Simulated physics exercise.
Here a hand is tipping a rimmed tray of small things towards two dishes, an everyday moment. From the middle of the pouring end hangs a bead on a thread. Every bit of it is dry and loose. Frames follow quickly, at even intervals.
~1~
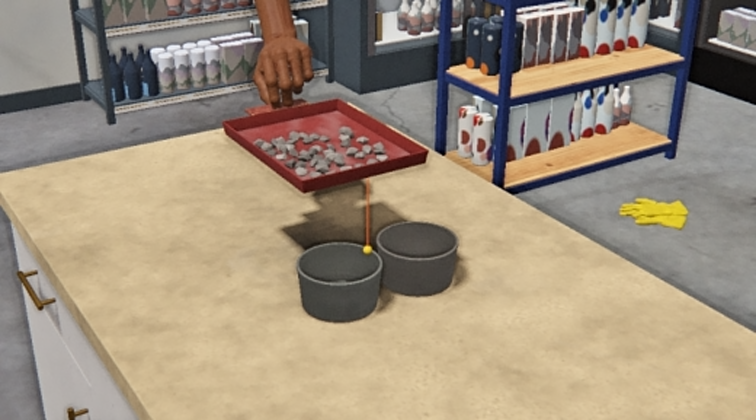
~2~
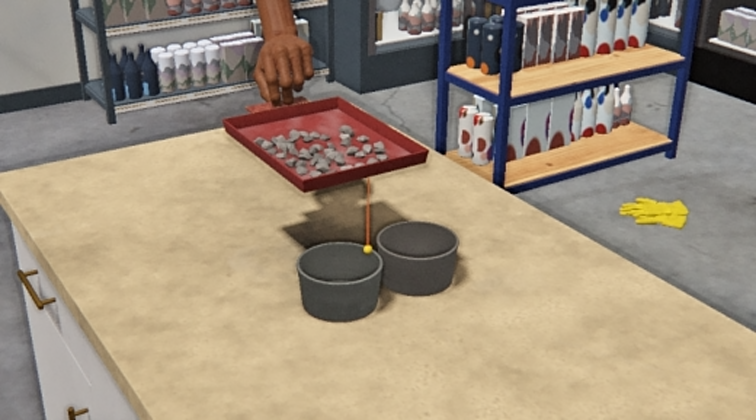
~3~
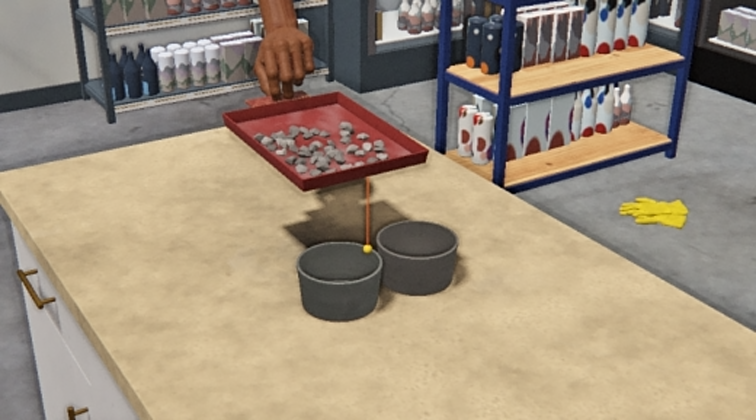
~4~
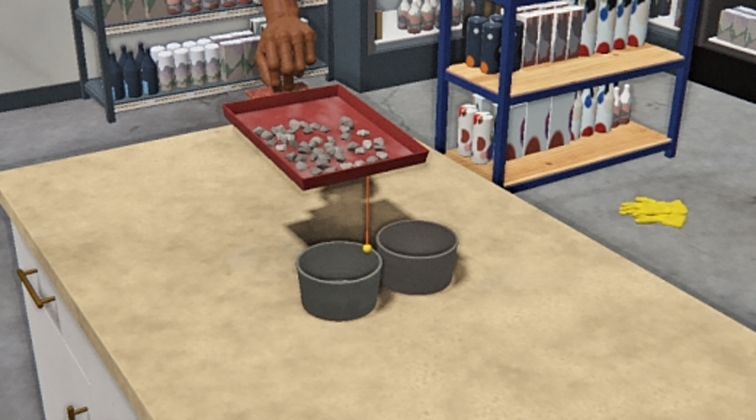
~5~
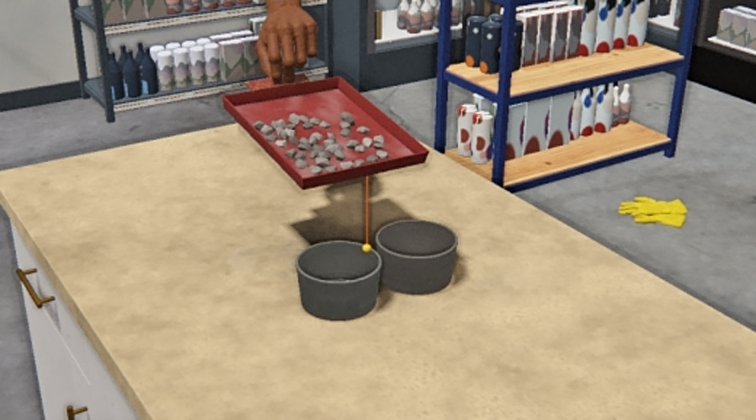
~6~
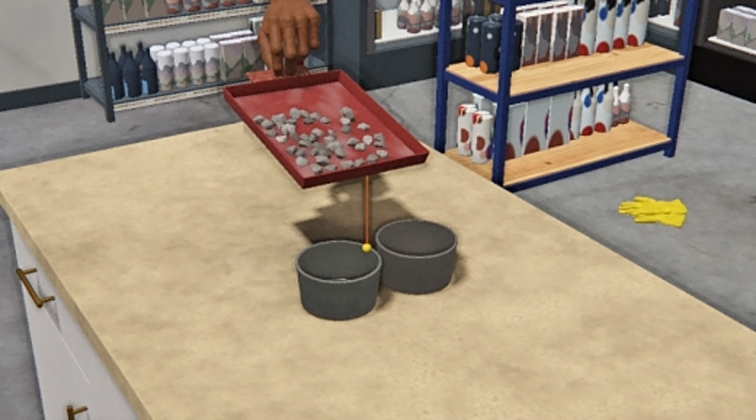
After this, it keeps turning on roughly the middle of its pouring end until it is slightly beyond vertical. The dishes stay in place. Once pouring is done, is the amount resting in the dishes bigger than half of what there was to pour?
No, it is under half.
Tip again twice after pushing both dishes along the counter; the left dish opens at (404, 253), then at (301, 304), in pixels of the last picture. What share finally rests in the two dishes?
Close to 40 in a hundred, then close to 70 in a hundred.
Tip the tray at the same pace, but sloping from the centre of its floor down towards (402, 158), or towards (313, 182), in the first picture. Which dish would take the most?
The first try favours the right of the two, the second the left of the two.
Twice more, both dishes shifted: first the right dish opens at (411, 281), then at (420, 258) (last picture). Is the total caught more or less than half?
Together the dishes get beyond half first, then beyond half.
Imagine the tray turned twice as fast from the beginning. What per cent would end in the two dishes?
About 10 in a hundred.
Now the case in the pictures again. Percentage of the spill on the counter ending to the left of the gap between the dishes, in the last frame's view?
Looks like close to 20 per cent of it.
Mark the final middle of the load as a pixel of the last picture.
The centre settles at about (423, 320).
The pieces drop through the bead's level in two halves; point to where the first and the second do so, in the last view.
About (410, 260), and after that about (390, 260).
Shortly afterwards, tray tipped steeply; the whole lot on the tray.
Next, tray tipped right over; the bulk on the tray; a little outside both; a little in the air.
Some moments later, tray tipped past a quarter turn; near a quarter in the right dish; the bulk outside both.
In the end, tray tipped past a quarter turn; none at all in the left dish; near a quarter in the right dish; the bulk outside both.
